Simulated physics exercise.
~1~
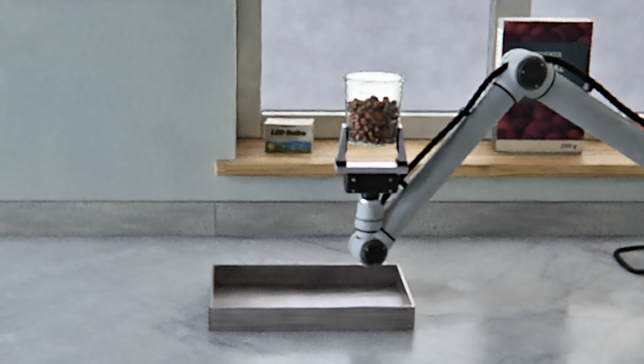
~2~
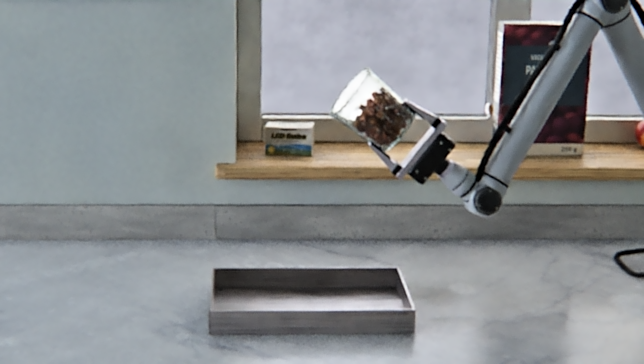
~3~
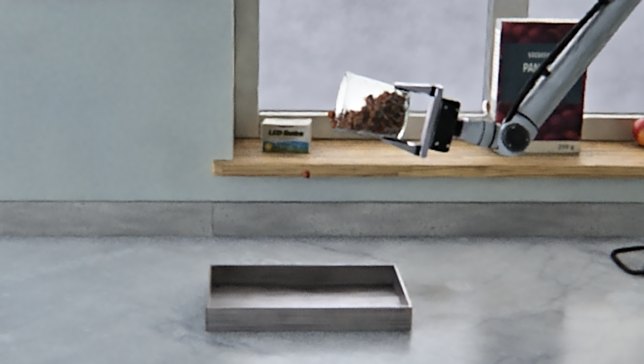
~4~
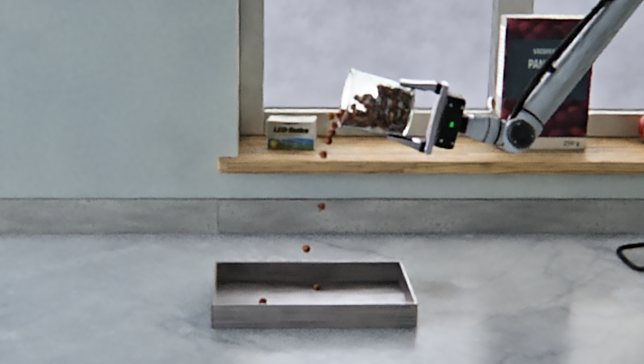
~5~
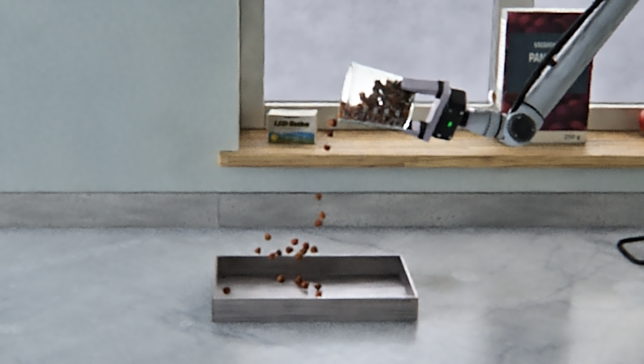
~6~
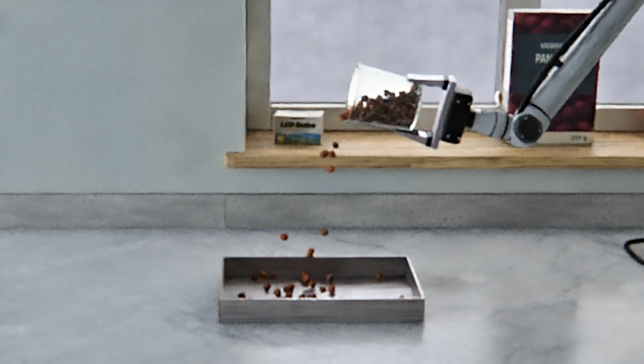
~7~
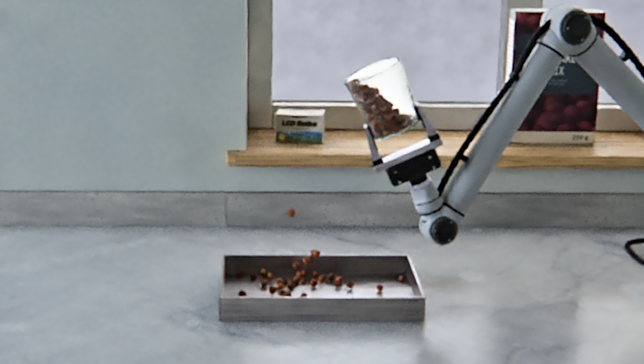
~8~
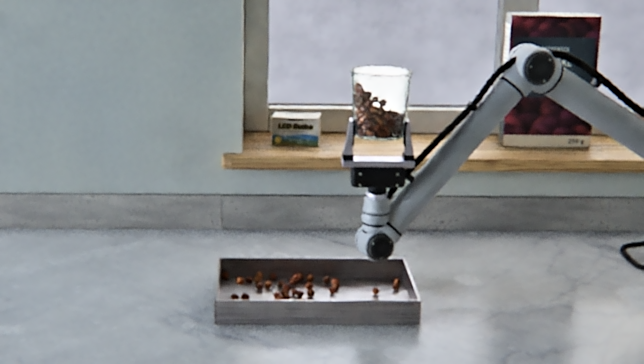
The clip shows a robot arm tipping a clear beaker of hazelnuts to the left above a grey tray, so that some tumble down into it, then turning the beaker upright again with part of the load still inside and the rest scattered in the tray.
